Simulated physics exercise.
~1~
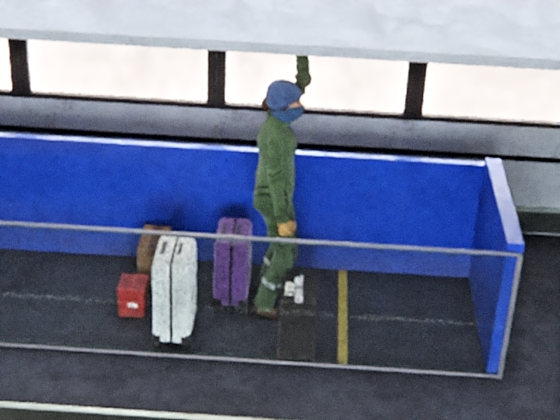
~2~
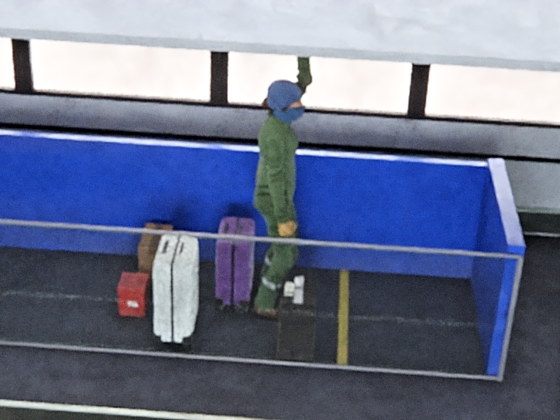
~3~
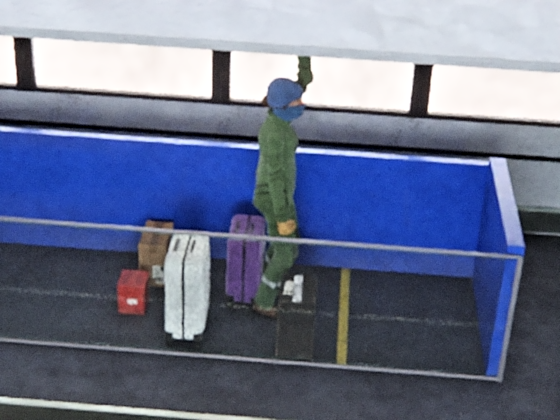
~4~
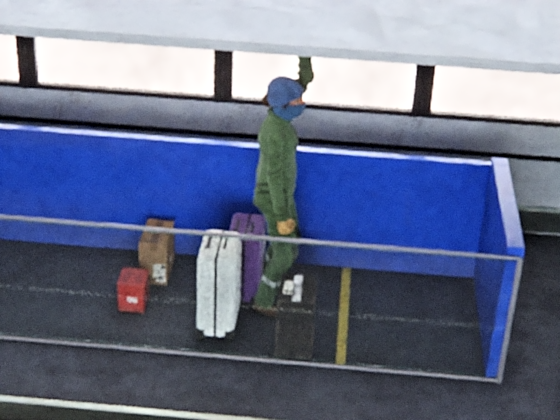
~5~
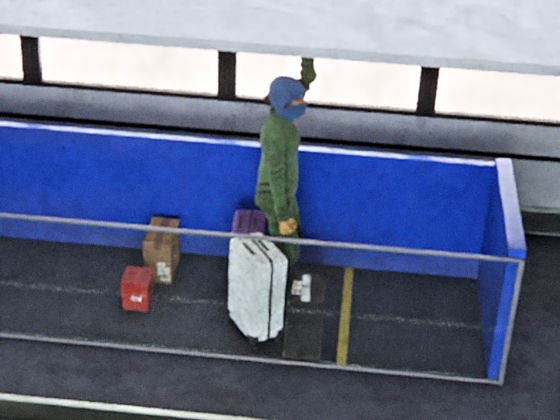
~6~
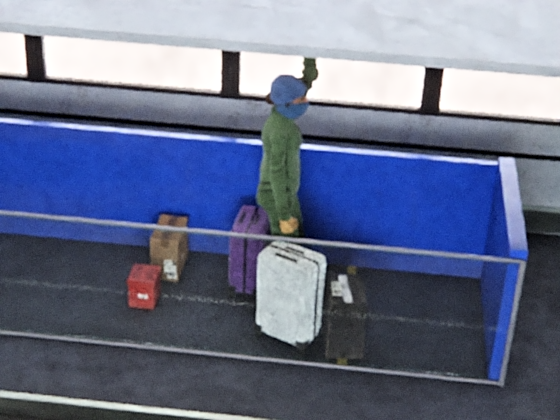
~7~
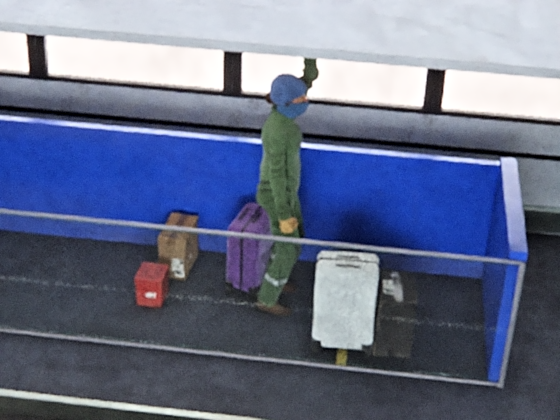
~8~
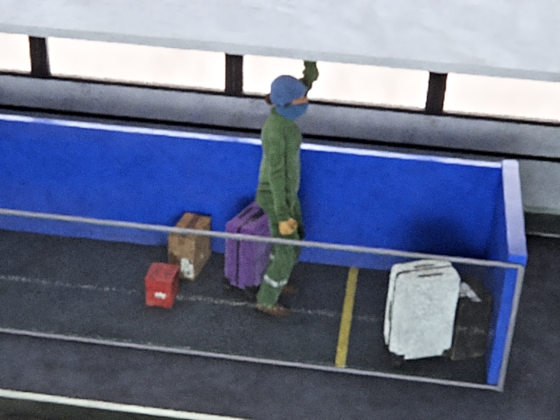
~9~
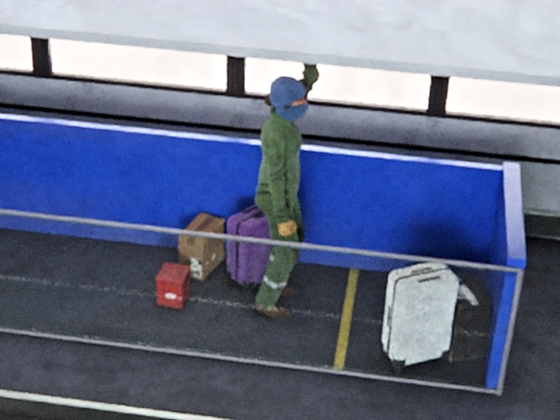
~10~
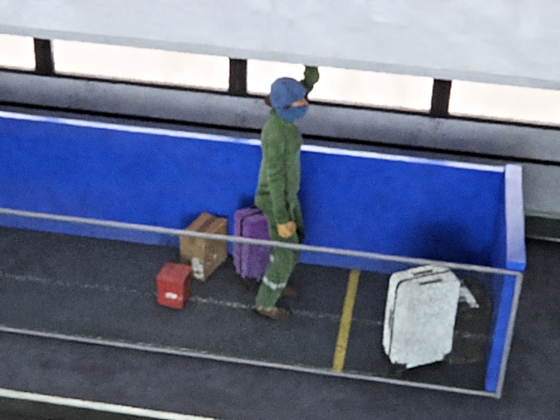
A large white wheeled suitcase rolls to the right along the dark floor of a blue-walled tram bay, seen from above through a clear front panel. A passenger in green overalls and a blue cap stands steady at the middle, one arm raised overhead, beside a purple case, a brown carton, a red tub and a black pack. The white case passes in front of the passenger, and the black pack slides ahead of it across the yellow line. The carton and tub creep right. Finally the white case and pack rest near the right end, while the others stay short of the line.
